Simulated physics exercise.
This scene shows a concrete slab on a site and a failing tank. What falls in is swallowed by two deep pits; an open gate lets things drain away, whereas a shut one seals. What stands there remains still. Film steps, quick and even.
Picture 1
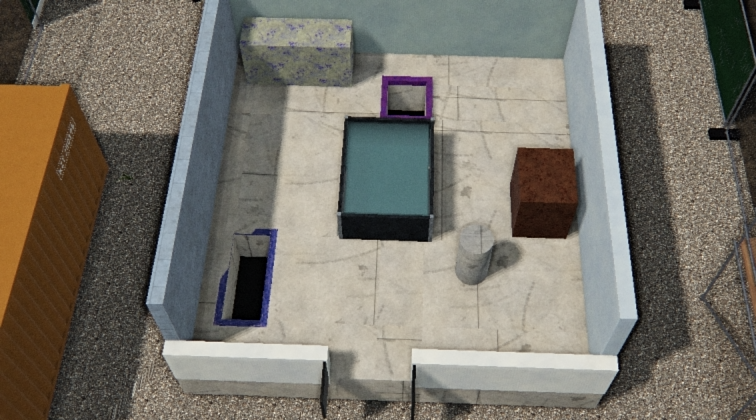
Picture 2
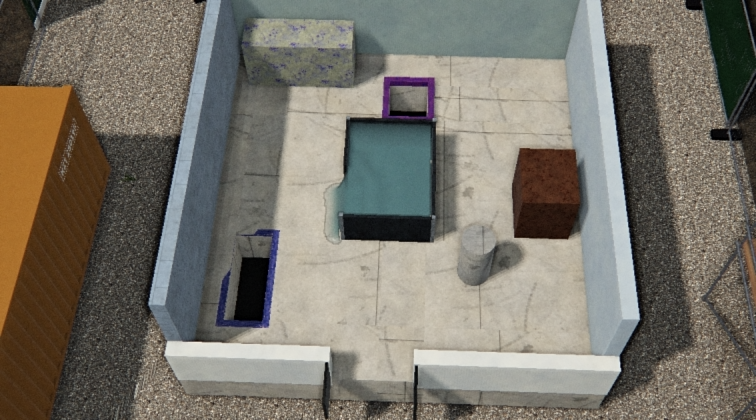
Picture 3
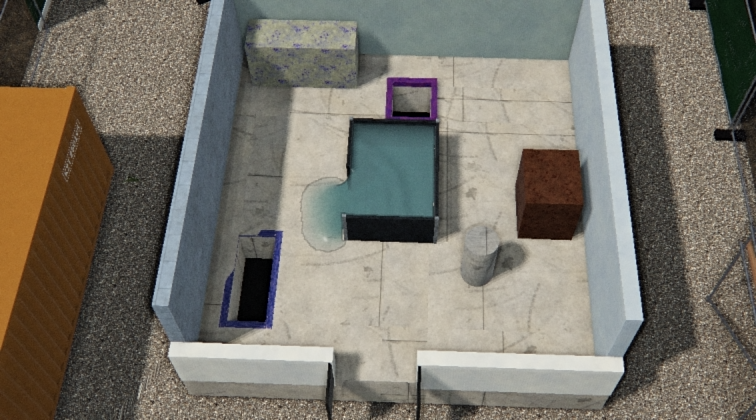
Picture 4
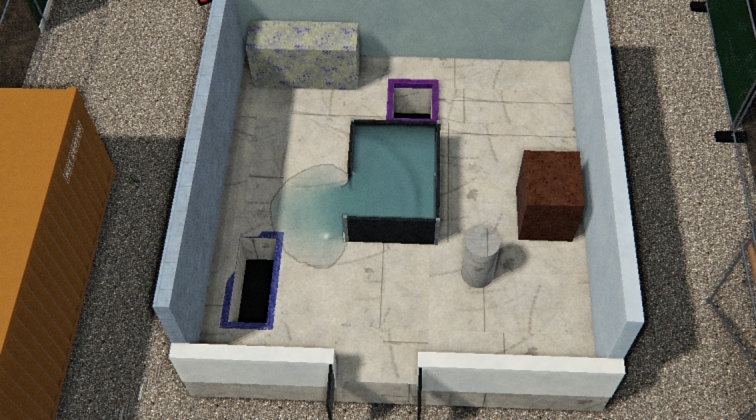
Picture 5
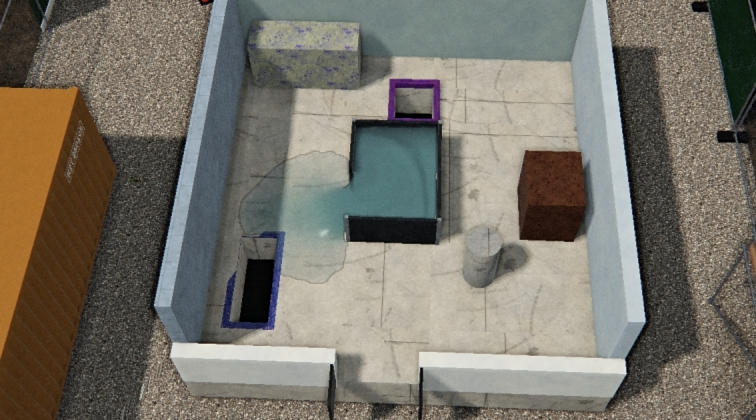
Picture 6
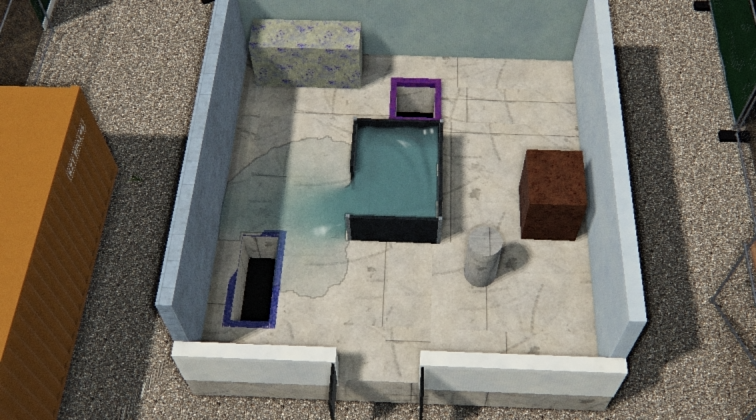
Teal water breaks out of the left side of a dark-walled tank on a pale concrete slab, seen from high above between low light-blue walls. A blue-edged pit lies at lower left, a purple-edged one behind the tank, a speckled block at back left, and a grey cylinder and rust-brown block to the right. The water spreads leftward in a widening, thinning sheet as the view shifts very slightly.
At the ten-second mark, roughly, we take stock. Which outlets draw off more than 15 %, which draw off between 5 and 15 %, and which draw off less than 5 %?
It goes like this: The gate draws off less than 5 %; the blue pit draws off more than 15 %; the purple pit draws off less than 5 %.
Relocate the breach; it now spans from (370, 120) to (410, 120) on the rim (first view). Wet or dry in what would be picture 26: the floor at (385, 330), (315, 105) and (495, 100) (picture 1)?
In the order asked: Out of reach, sodden, sodden.
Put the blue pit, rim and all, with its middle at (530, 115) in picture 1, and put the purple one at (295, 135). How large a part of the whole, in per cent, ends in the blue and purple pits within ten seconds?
My answer: Blue gets 10 percent, purple gets 0 percent.
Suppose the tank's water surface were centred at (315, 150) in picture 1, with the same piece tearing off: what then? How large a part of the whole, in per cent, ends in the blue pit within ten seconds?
Parts in a hundred: Blue 40.
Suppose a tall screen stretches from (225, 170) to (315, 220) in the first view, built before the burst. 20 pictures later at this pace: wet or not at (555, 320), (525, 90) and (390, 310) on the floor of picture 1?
Going one after another, I'd say kept clear of the flood, then kept clear of the flood, then kept clear of the flood.
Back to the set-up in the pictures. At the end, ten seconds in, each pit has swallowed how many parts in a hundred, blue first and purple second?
Close to 48 in a hundred and 2 in a hundred, in that order.
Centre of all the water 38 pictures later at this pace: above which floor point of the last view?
Near (344, 172).
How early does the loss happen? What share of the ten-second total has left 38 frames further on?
Near 80 in a hundred.
A moment on, water covers 20 % of the floor; the gate 0 %, the blue pit 8 %, the purple pit 0 %.
Next, water covers 25 % of the floor; the gate 0 %, the blue pit 17 %, the purple pit 0 %.
Then, water covers 30 % of the floor; the gate 0 %, the blue pit 28 %, the purple pit 0 %.
Later, water covers 50 % of the floor; the gate 0 %, the blue pit 40 %, the purple pit 1 %.
In the end, water covers 60 % of the floor; the gate 1 %, the blue pit 49 %, the purple pit 1 %.
